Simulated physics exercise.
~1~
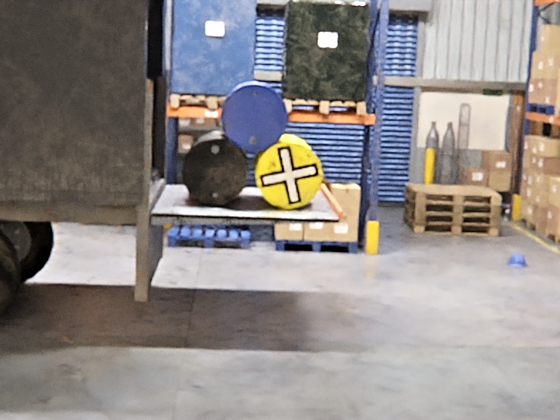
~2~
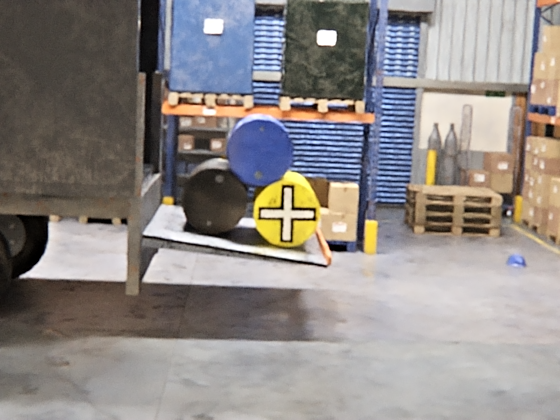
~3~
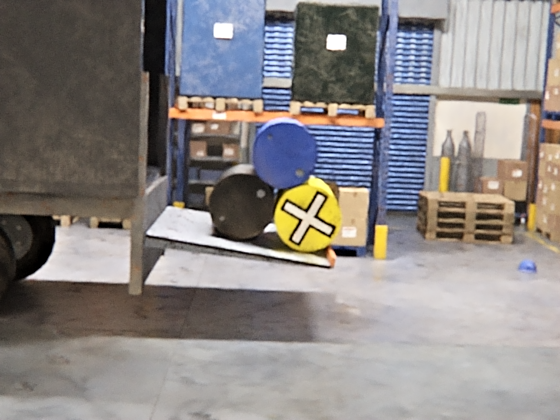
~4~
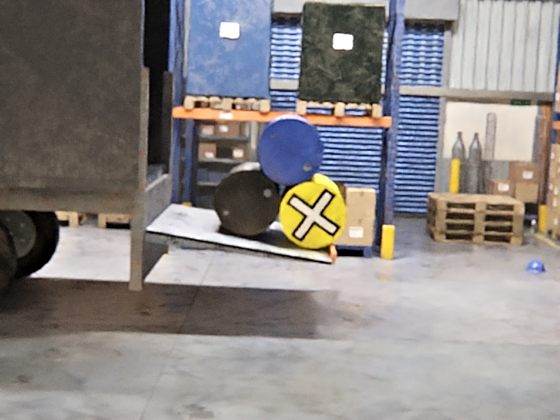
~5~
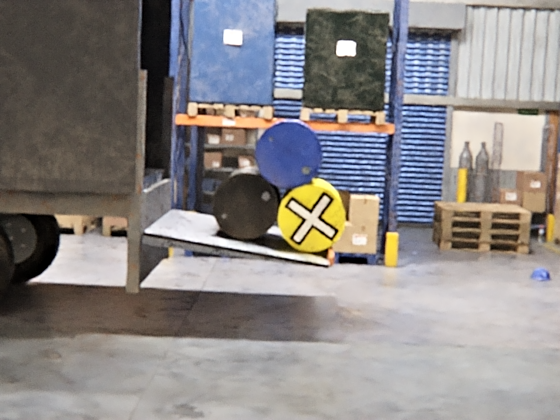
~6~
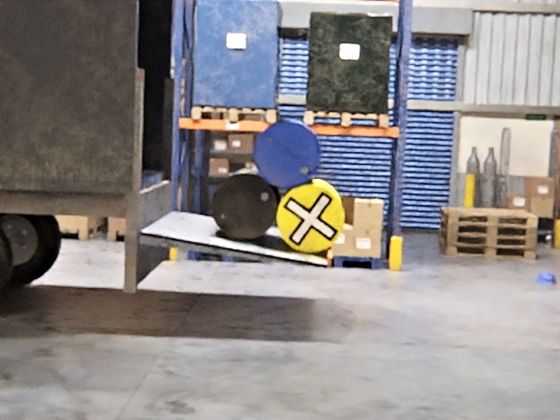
In a warehouse, a lorry's lift carrying a black drum, a yellow one with a white cross and a blue one on top lowered and tilted, so the stack rolled a little right, then settled, all three still aboard.
